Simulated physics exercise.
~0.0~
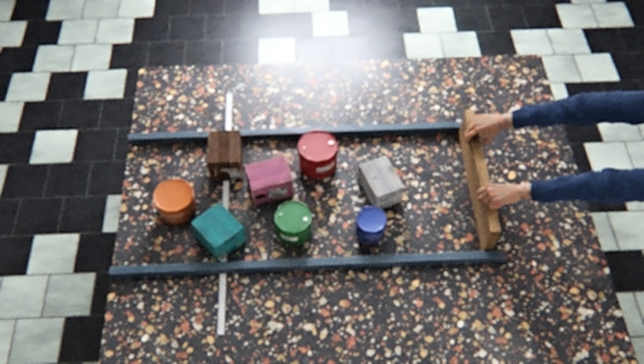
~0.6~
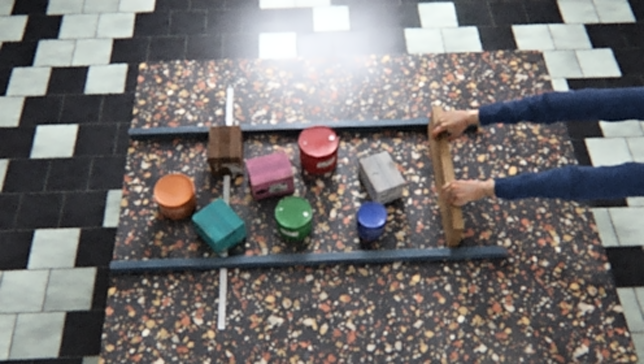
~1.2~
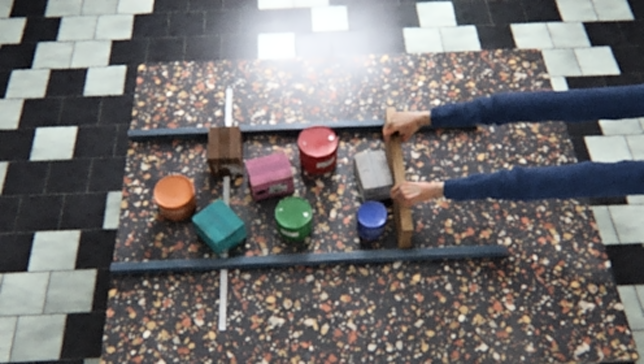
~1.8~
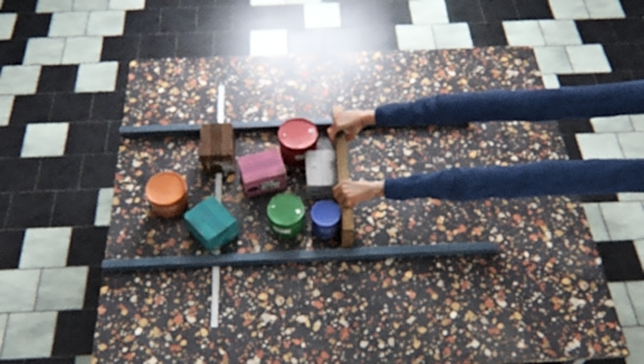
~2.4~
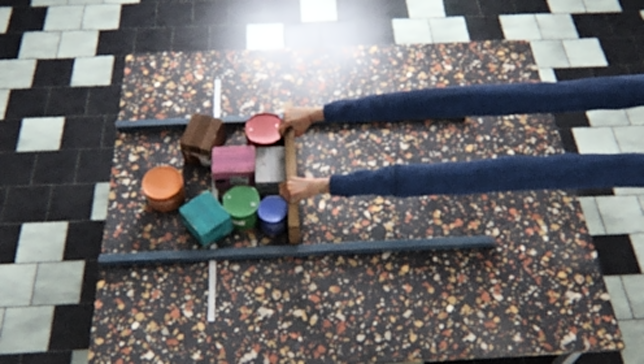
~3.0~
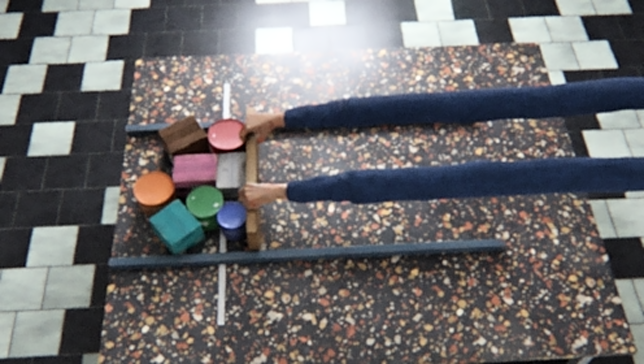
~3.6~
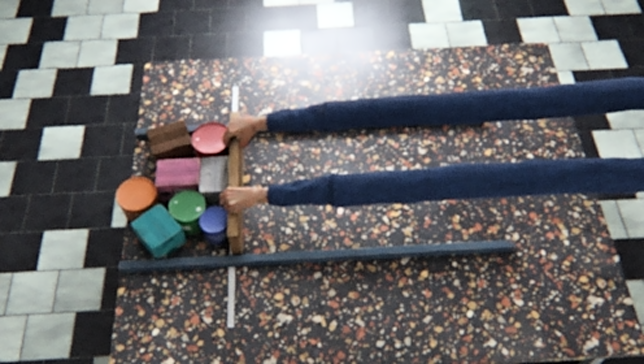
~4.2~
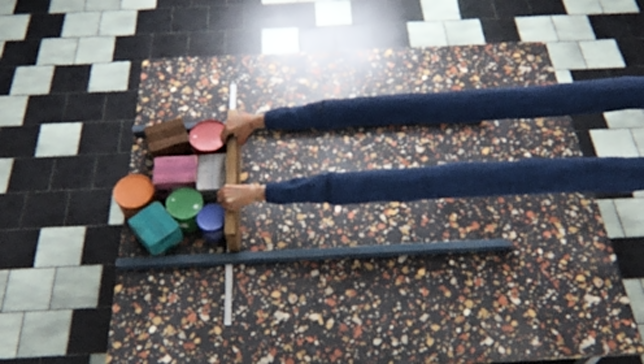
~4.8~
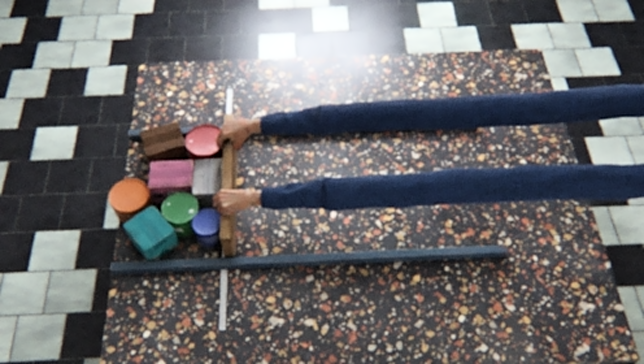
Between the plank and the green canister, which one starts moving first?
The plank starts moving first. The green canister stays still for a while and only shifts left later, once the plank has pushed other items along.
